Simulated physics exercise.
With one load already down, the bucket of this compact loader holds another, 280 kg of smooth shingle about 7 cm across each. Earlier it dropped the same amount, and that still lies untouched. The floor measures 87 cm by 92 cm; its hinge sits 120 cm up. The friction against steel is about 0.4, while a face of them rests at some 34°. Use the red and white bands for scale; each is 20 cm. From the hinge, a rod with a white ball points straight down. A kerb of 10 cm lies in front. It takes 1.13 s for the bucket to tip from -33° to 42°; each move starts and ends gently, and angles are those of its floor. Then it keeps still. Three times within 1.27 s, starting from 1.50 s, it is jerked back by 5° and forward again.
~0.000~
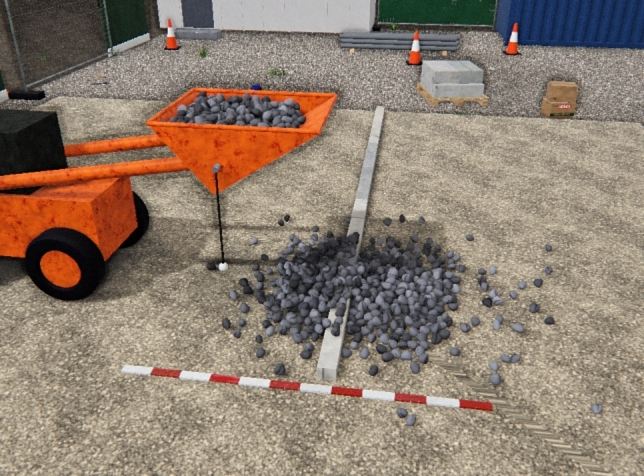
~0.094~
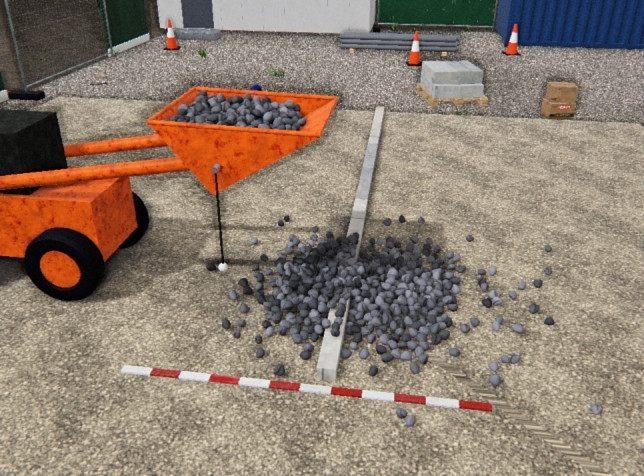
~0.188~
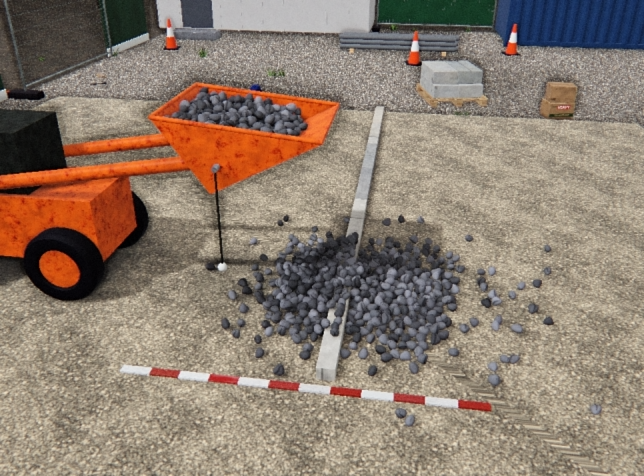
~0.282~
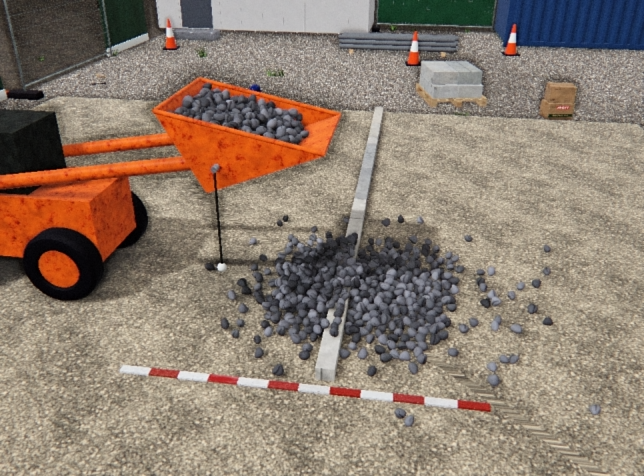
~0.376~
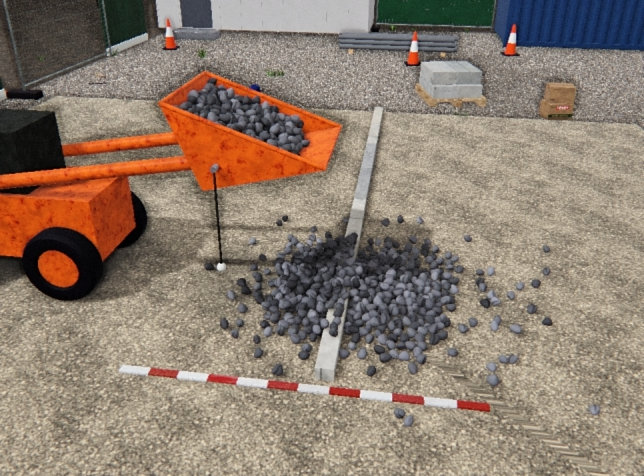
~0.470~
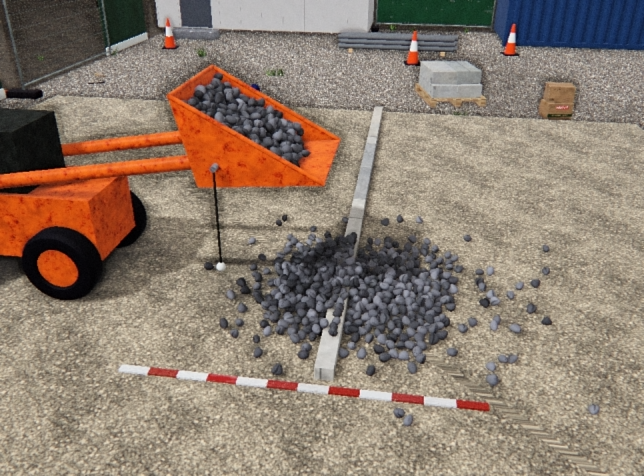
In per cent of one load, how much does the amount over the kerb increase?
About 62 per cent.
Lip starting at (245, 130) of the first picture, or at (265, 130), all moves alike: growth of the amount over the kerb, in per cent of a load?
I'd guess close to 5 per cent first and close to 10 per cent second.
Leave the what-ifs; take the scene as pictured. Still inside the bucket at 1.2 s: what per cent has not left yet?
Near 40 per cent of the load is held.
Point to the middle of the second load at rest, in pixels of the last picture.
Middle: Approx. (364, 277) px.
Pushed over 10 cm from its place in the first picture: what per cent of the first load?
Close to 15 in a hundred of them.
After 0.9 s the floor is at 30°; in per cent of one load, 100 in the bucket, 45 on this side of the kerb, 55 over the kerb; the foremost stones are at (540, 298).
After 1.2 s the floor is at 42°; in per cent of one load, 42 in the bucket, 97 on this side of the kerb, 61 over the kerb; the foremost stones are at (540, 298).
After 3.2 s the floor is at 42°; in per cent of one load, 0 in the bucket, 83 on this side of the kerb, 117 over the kerb; the foremost stones are at (566, 326).
After 5.7 s the floor is at 42°; in per cent of one load, 0 in the bucket, 83 on this side of the kerb, 117 over the kerb; the foremost stones are at (566, 326). Net gain over the kerb, 62.
